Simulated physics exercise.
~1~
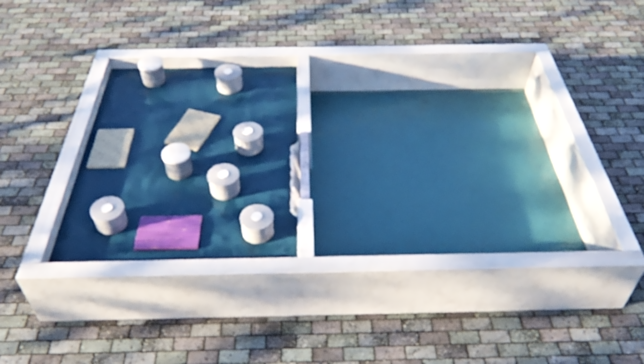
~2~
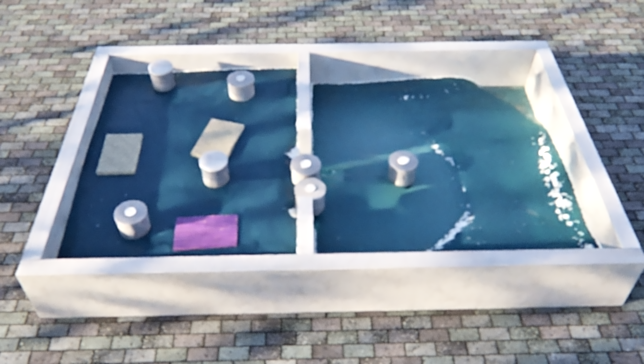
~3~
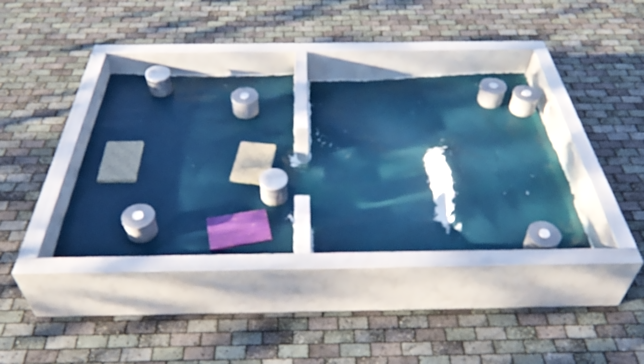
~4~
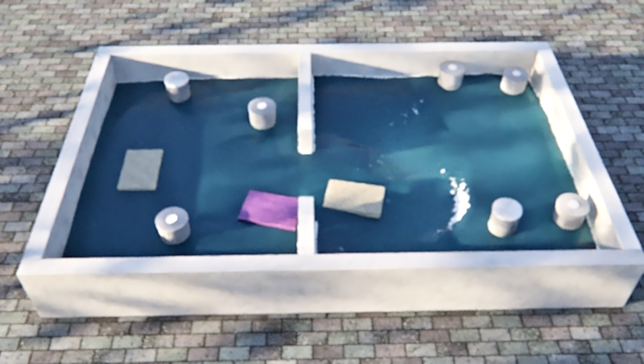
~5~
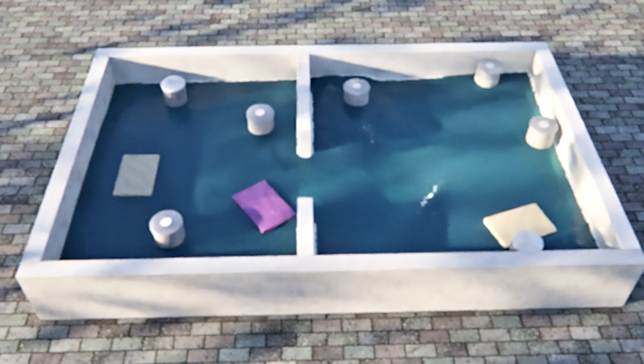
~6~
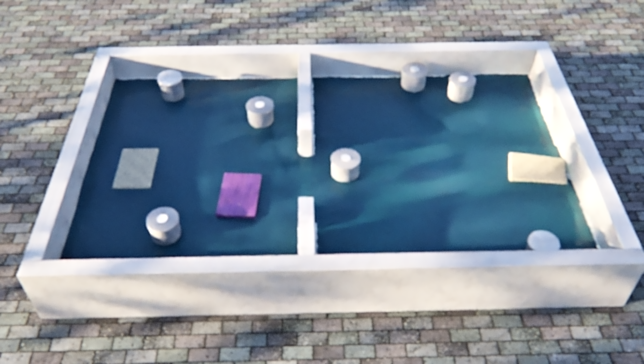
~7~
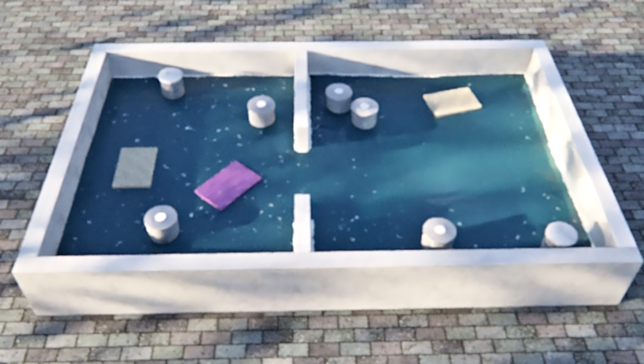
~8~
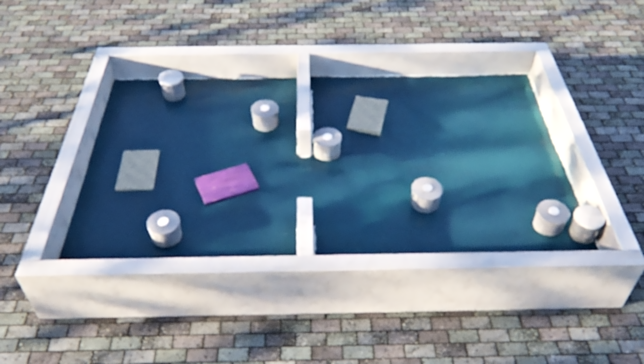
A white tank on paving had its divider opened, and water surged right, sweeping several pails and a tan float through the gap. They drifted around the right side as the water calmed, while the purple float swung near the opening but stayed left.
